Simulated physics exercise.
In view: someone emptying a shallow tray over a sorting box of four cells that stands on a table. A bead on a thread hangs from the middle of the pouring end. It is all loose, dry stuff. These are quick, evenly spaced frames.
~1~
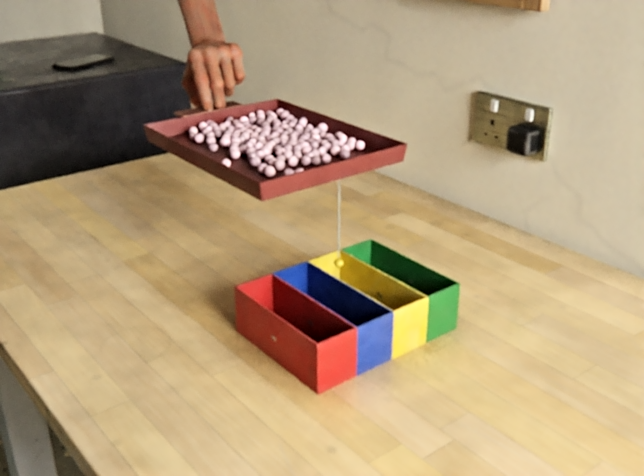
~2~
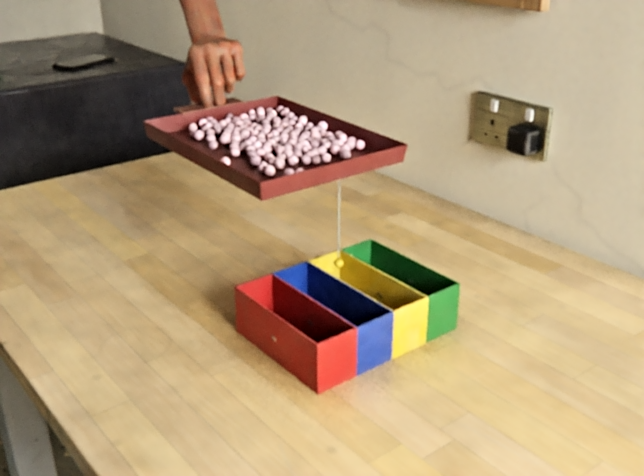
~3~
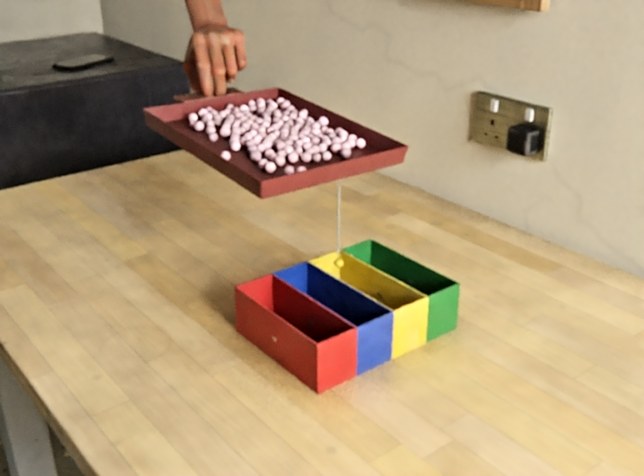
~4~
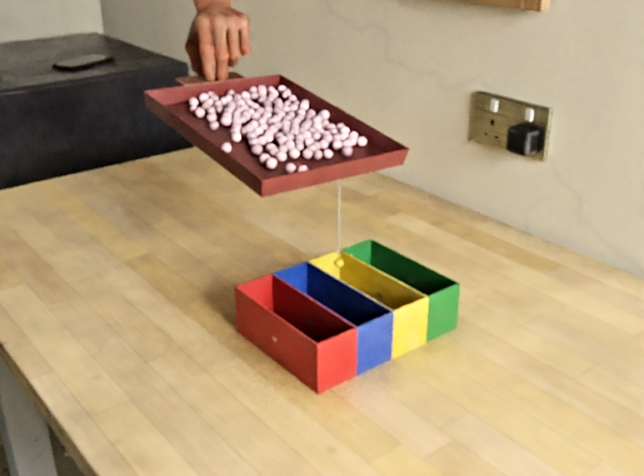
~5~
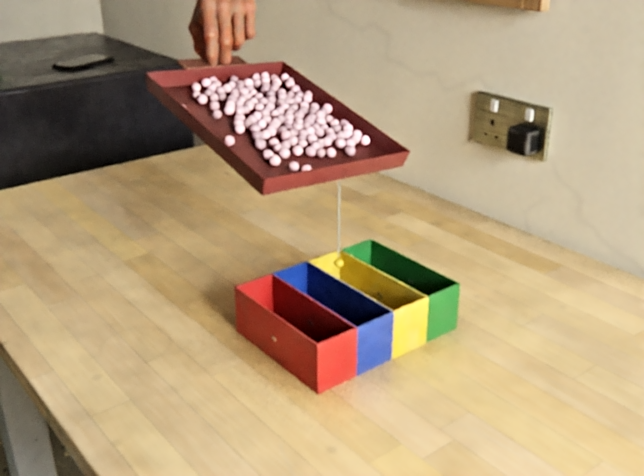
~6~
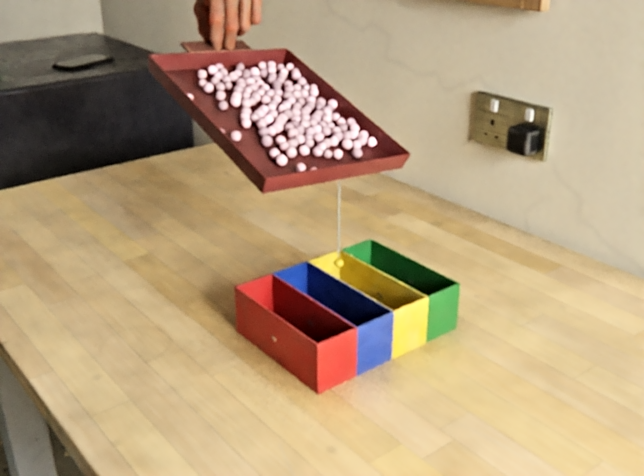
A hand held a shallow red tray of small pale pink balls above a box with red, blue, yellow and green cells, then raised the back, tilting the tray as the balls shifted slightly.
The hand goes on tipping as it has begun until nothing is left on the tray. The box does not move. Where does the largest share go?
Fullest: The green cell.
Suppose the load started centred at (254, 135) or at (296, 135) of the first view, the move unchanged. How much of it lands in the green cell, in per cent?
First some 40, then 40 per cent.
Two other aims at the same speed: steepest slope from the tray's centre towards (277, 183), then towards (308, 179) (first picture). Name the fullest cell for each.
First the red one, then that red cell.
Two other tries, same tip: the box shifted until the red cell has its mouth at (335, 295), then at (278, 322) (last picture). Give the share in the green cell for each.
The first gives 30 %, the second 30 %.
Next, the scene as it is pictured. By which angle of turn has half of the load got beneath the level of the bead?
Roughly 100°.
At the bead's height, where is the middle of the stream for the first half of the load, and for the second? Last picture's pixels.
The first part at (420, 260); the rest at (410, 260).
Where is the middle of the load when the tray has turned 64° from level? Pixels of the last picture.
Close to (360, 141).
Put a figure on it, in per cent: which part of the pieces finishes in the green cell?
Roughly 30 in a hundred.
Shortly afterwards, tray tipped steeply; all but a few on the tray; only a few in the yellow cell; a little falling or outside the box.
Next, tray tipped past a quarter turn; near a quarter on the tray; near a quarter in the green cell; a little in the yellow cell; only a few in the blue cell; near half falling or outside the box.
Some moments later, tray tipped past a quarter turn; near a third in the green cell; near a quarter in the yellow cell; a little in the blue cell; near half falling or outside the box.
In the end, tray tipped past a quarter turn; near a third in the green cell; near a quarter in the yellow cell; a little in the blue cell; none at all in the red cell; near half outside the box.
